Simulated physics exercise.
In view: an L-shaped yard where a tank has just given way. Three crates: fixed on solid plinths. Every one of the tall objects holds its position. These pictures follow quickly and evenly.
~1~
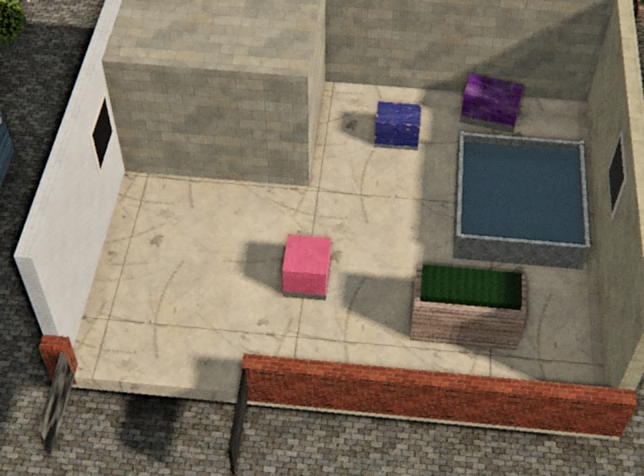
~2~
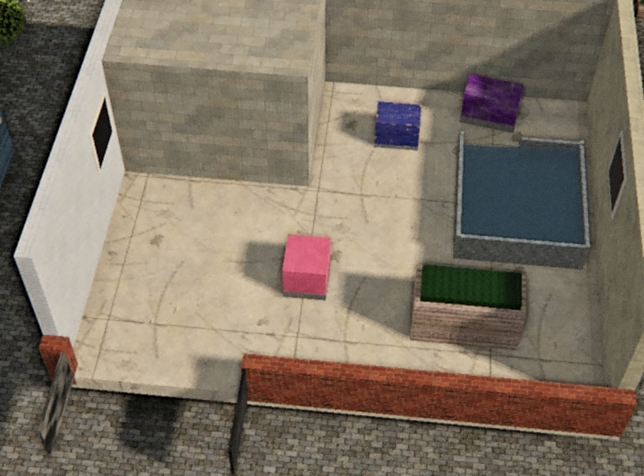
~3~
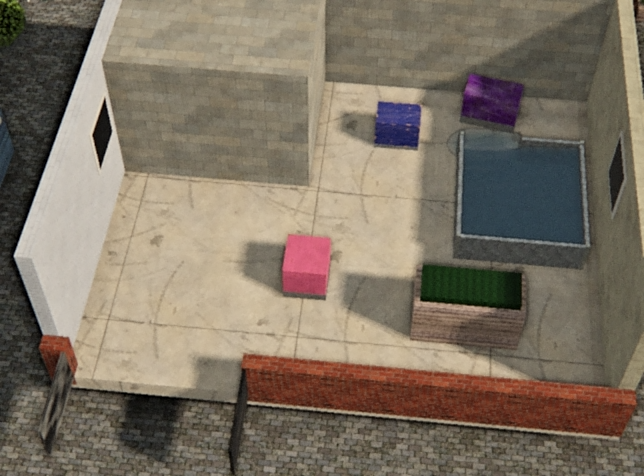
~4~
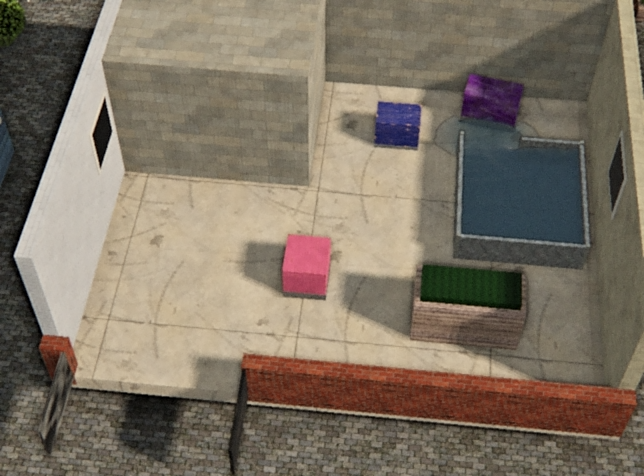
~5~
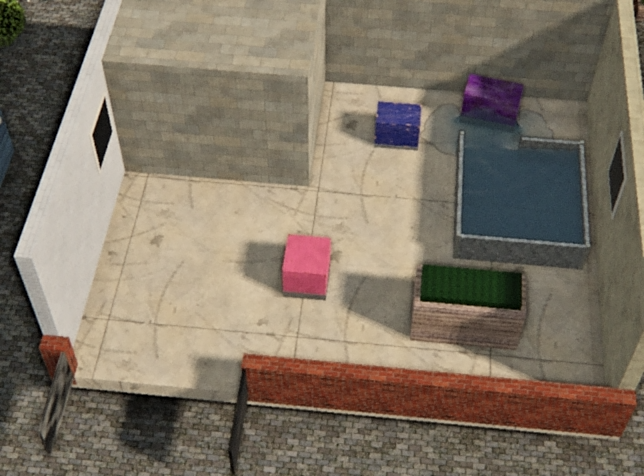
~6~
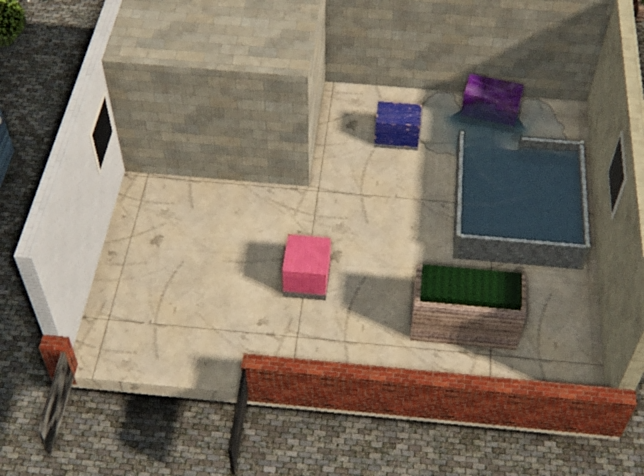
A walled yard with pink, blue and purple crates, water pouring from an open tank's far side and spreading around the purple crate.
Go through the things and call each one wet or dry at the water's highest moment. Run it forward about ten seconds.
Called one by one: The blue crate is wet; the pink crate is dry; the purple crate is wet.
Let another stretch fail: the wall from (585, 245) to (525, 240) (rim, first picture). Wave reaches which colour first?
I say the pink one.
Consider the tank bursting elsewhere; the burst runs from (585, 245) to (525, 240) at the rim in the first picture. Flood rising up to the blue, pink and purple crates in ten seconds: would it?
I'd say the blue crate stays clear, while the pink crate stays clear and the purple crate stays clear.
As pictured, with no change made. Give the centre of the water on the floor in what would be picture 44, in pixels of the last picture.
Roughly (473, 192).
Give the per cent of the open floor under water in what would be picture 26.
Roughly 35 percent, I'd say.
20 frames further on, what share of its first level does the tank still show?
It comes to some 52 percent.
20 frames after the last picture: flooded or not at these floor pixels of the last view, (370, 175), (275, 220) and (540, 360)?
Going through them in order, I'd call them drenched, clear and clear.
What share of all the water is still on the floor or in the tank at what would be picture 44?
Around 100 parts in a hundred.
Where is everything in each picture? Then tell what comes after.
In the first picture, still water in the open tank at (522, 191).
In the second picture, the front is at a hidden place, out from the gap on the open tank's far side.
In the third picture, the front is at (510, 133), out from the gap on the open tank's far side.
In the fourth picture, water pours out on the open tank's far side and has run to (458, 119).
In the fifth picture, the front is at (533, 116), out from the gap on the open tank's far side.
In the sixth picture, the front is at (436, 99), out from the gap on the open tank's far side.
A moment on, water covers 15 % of the floor; the blue crate water round its plinth, the pink crate not reached, the purple crate water round its plinth.
Next, water covers 20 % of the floor; the blue crate water round its plinth, the pink crate not reached, the purple crate water round its plinth.
Then, water covers 35 % of the floor; the blue crate water round its plinth, the pink crate not reached, the purple crate water round its plinth.
Later, water covers 60 % of the floor; the blue crate water round its plinth, the pink crate water round its plinth, the purple crate water round its plinth.
In the end, water covers 75 % of the floor; the blue crate was topped, the pink crate stayed above the water, the purple crate was topped.
